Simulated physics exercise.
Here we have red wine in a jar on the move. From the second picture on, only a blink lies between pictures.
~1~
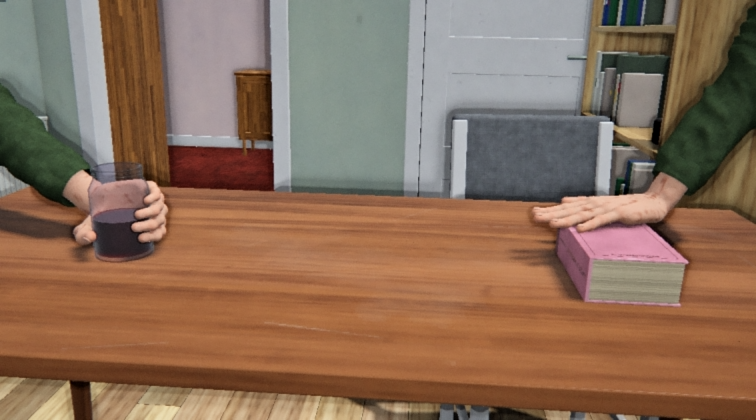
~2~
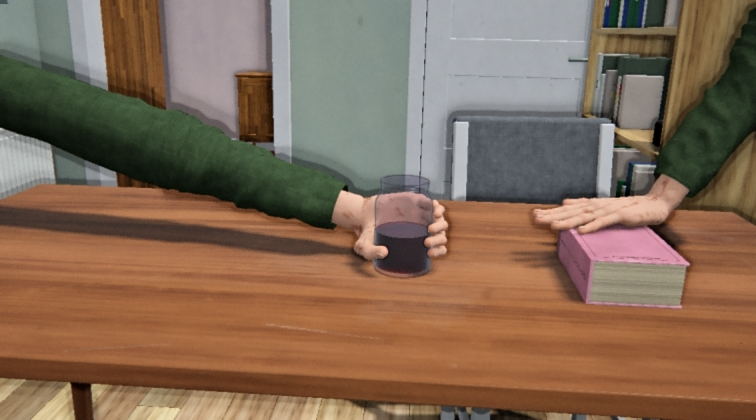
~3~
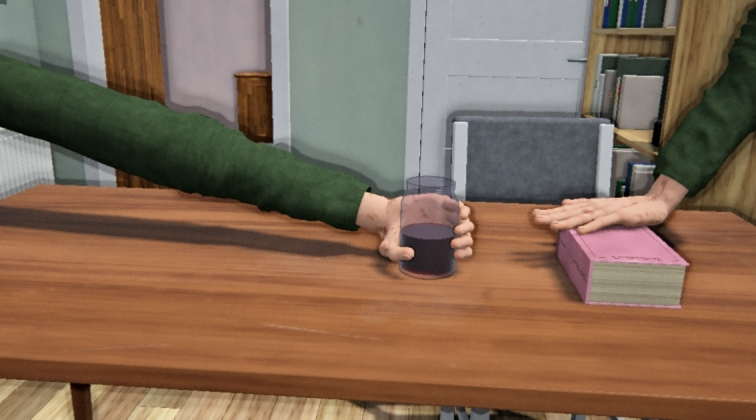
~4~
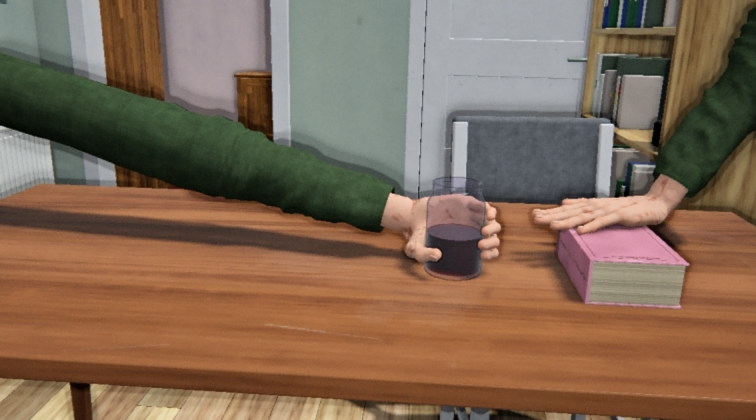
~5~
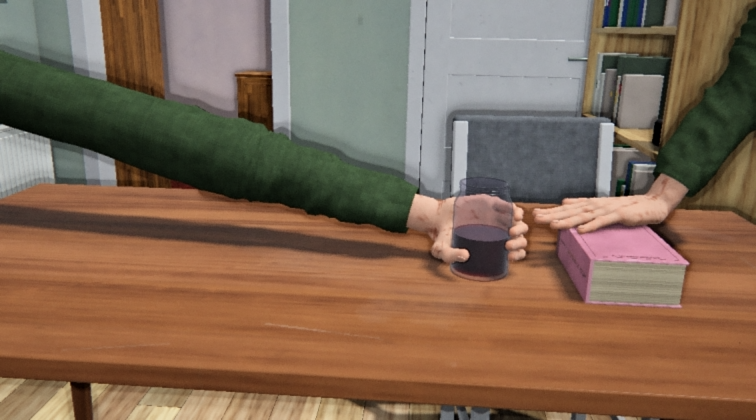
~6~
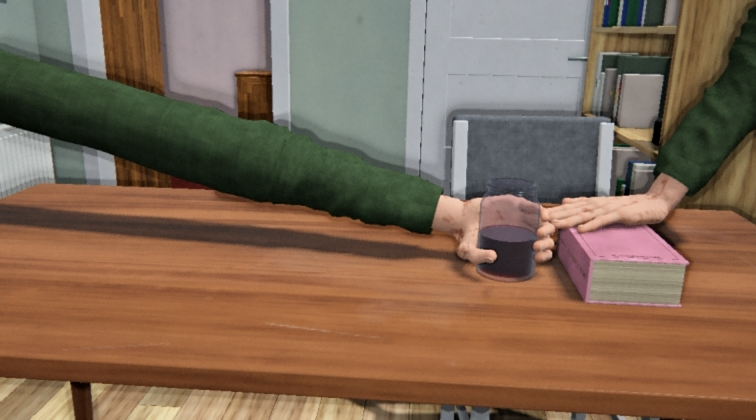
A glass of red wine is slid rightward across a wooden table by a hand.
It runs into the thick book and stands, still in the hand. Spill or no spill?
The jar keeps it all in.
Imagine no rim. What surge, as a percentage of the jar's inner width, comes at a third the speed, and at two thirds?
Near 15 and 30 in a hundred.
Shortly, the jar meets the thick book.
Then, the red wine surges up the wall; the wave climbs under half way to the rim.
At the finish, the jar stands at the thick book; none is lost.
